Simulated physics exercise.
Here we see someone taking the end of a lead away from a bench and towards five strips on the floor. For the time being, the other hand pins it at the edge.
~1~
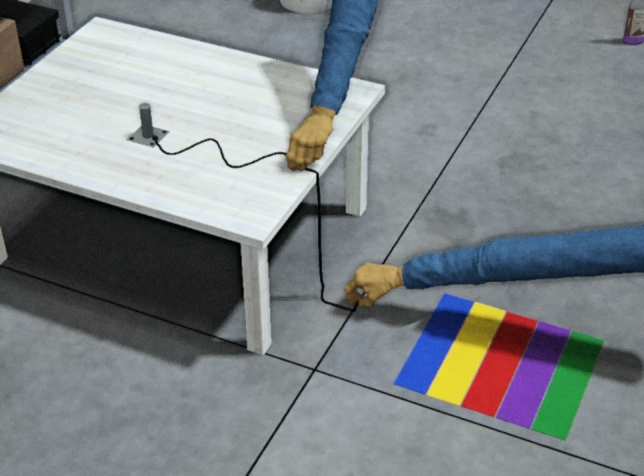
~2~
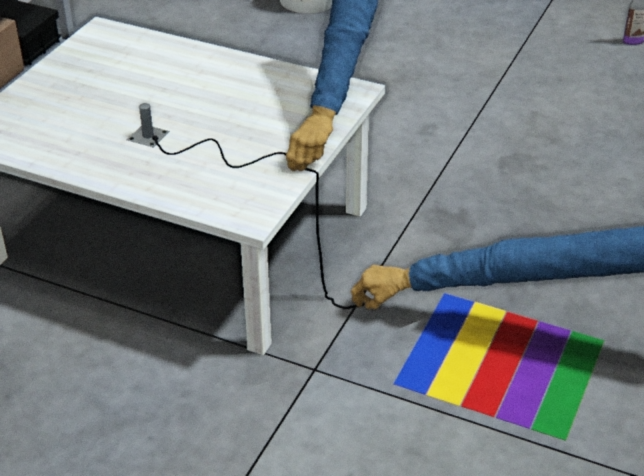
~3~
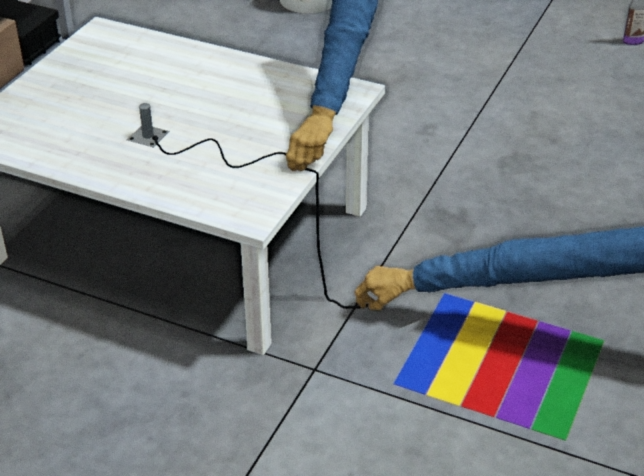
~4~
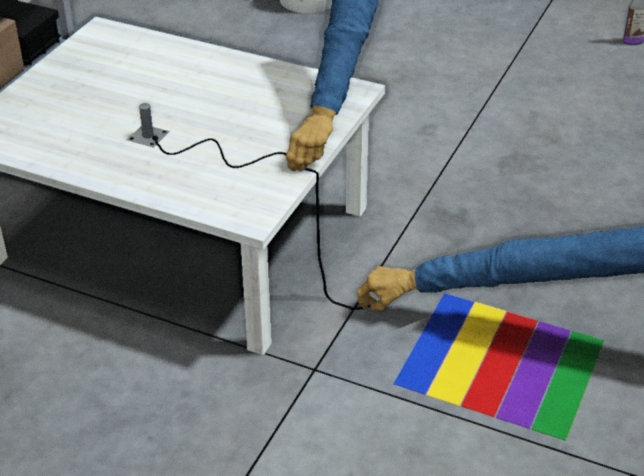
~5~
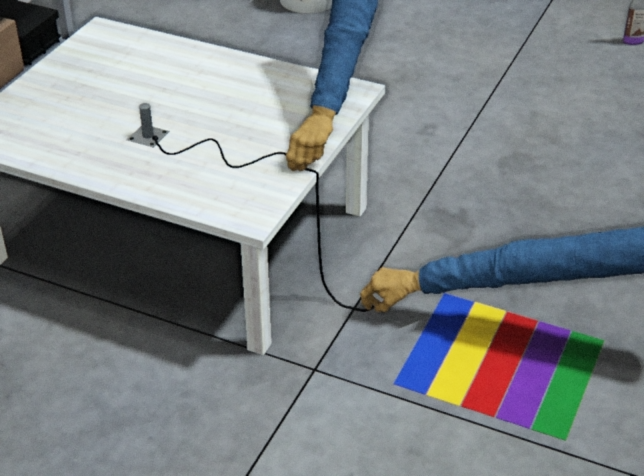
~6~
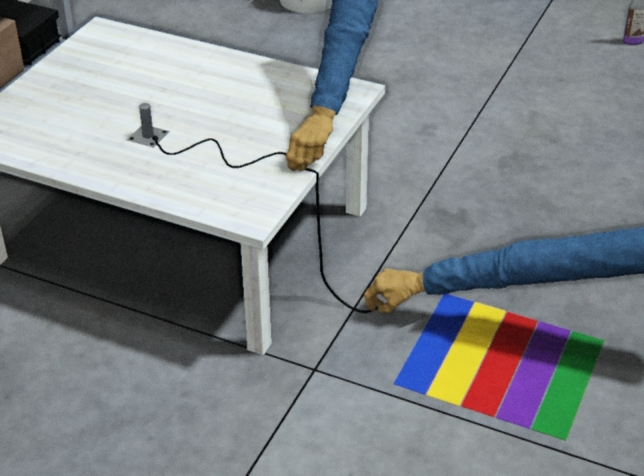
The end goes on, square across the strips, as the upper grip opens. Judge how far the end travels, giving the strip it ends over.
It ends over the purple strip.
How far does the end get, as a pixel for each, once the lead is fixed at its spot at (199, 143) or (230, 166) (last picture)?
In order: Close to (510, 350) and close to (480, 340).
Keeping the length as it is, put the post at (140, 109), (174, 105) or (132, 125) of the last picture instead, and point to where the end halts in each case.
Pixels, try by try: About (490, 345), (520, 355), (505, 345).
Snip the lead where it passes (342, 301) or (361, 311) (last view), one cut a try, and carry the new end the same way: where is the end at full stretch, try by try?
One per try, the spots are (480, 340) and (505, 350).
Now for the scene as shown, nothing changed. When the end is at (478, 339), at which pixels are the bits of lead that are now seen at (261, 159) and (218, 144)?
Taking them in turn, (312, 173) and then (241, 155).
Soon after, end near (478, 339); over yellow.
After that, end near (514, 350); over red.
At the stop, end near (536, 357); over purple. It gets as far as the purple strip.
